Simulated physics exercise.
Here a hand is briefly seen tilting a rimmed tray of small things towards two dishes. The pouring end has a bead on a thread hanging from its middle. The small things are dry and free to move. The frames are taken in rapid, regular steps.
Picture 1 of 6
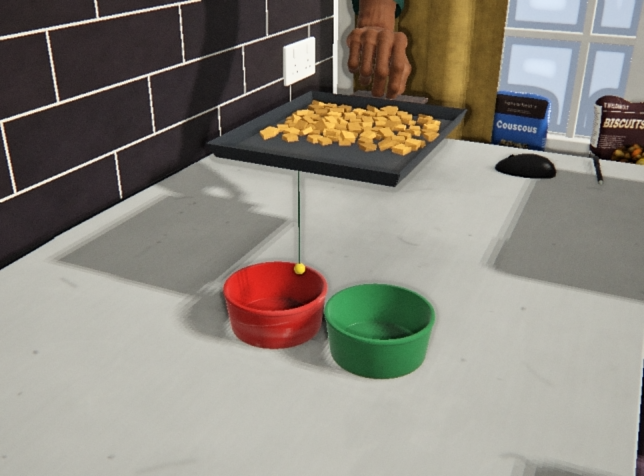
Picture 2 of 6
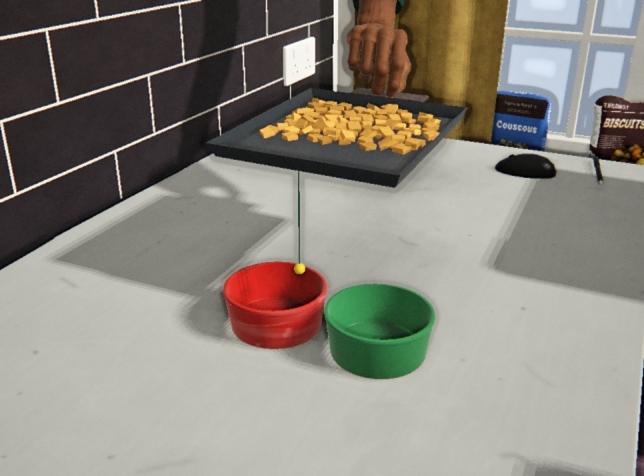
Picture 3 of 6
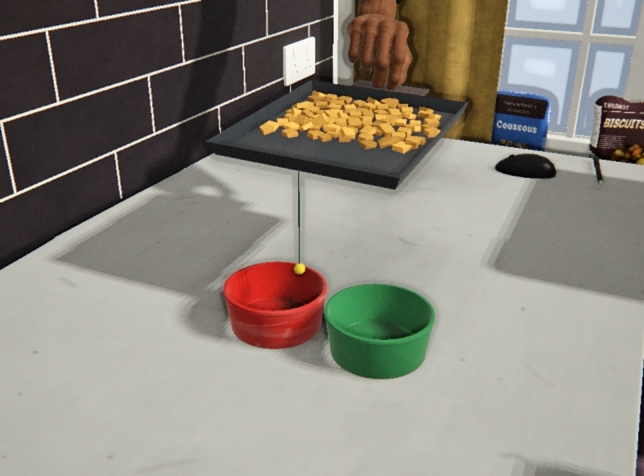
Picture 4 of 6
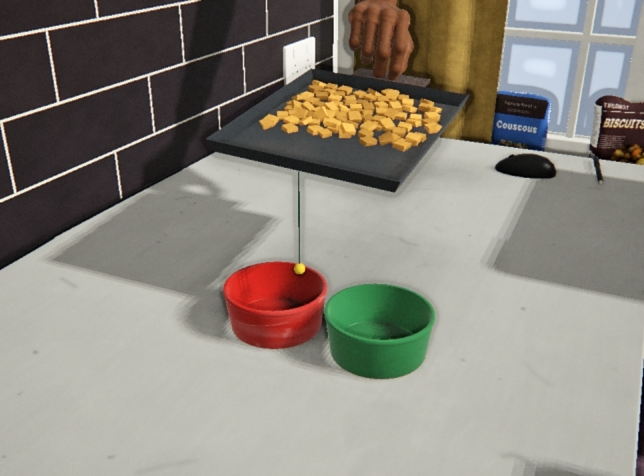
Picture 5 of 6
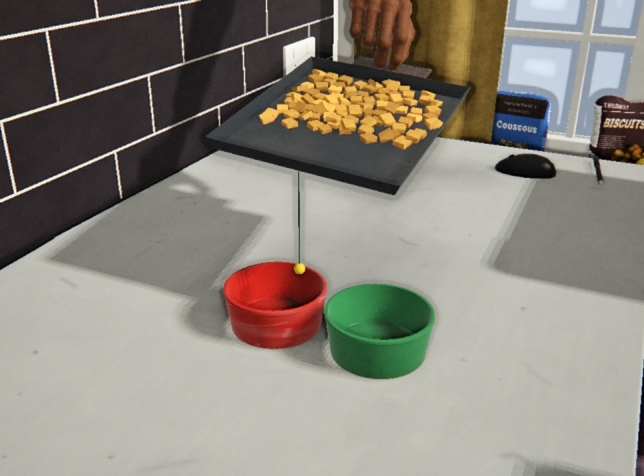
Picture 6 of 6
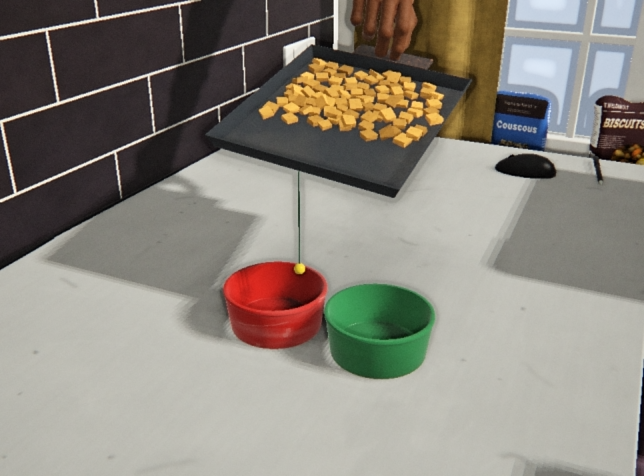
At first, a hand holds a dark tray of cereal squares nearly level above a red dish and a green dish, a yellow bead hanging from its near edge. The hand then gradually tilts the tray, its far side rising and its near right corner dipping slightly, while the dishes stay still.
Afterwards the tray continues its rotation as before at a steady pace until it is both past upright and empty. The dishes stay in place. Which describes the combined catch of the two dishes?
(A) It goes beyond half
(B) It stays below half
It goes beyond half (A).
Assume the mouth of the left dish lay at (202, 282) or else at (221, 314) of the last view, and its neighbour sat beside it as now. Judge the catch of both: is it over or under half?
For the two tries in order: Not as much as half, not as much as half.
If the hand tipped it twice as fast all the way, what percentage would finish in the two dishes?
That works out at about 90 percent.
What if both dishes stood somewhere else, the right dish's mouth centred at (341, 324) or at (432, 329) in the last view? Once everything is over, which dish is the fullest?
Trial one goes to the right of the two, trial two to the left of the two.
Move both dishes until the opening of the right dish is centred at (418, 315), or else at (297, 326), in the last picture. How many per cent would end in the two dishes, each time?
First position: Some 80 %; second position: Some 10 %.
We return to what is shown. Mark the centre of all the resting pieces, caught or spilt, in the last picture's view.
About pixel (380, 335).
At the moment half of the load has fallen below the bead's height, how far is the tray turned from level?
Roughly 90 degrees.
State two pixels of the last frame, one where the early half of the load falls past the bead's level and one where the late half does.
Around (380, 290), followed by around (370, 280).
Shortly afterwards, tray tipped steeply; the bulk on the tray; a little in the air.
Next, tray tipped right over; only a few on the tray; the bulk in the right dish; only a few outside both; a little in the air.
Some moments later, tray tipped past a quarter turn; all but a few in the right dish; a little outside both.
In the end, tray tipped past a quarter turn; all but a few in the right dish; none at all in the left dish; a little outside both.
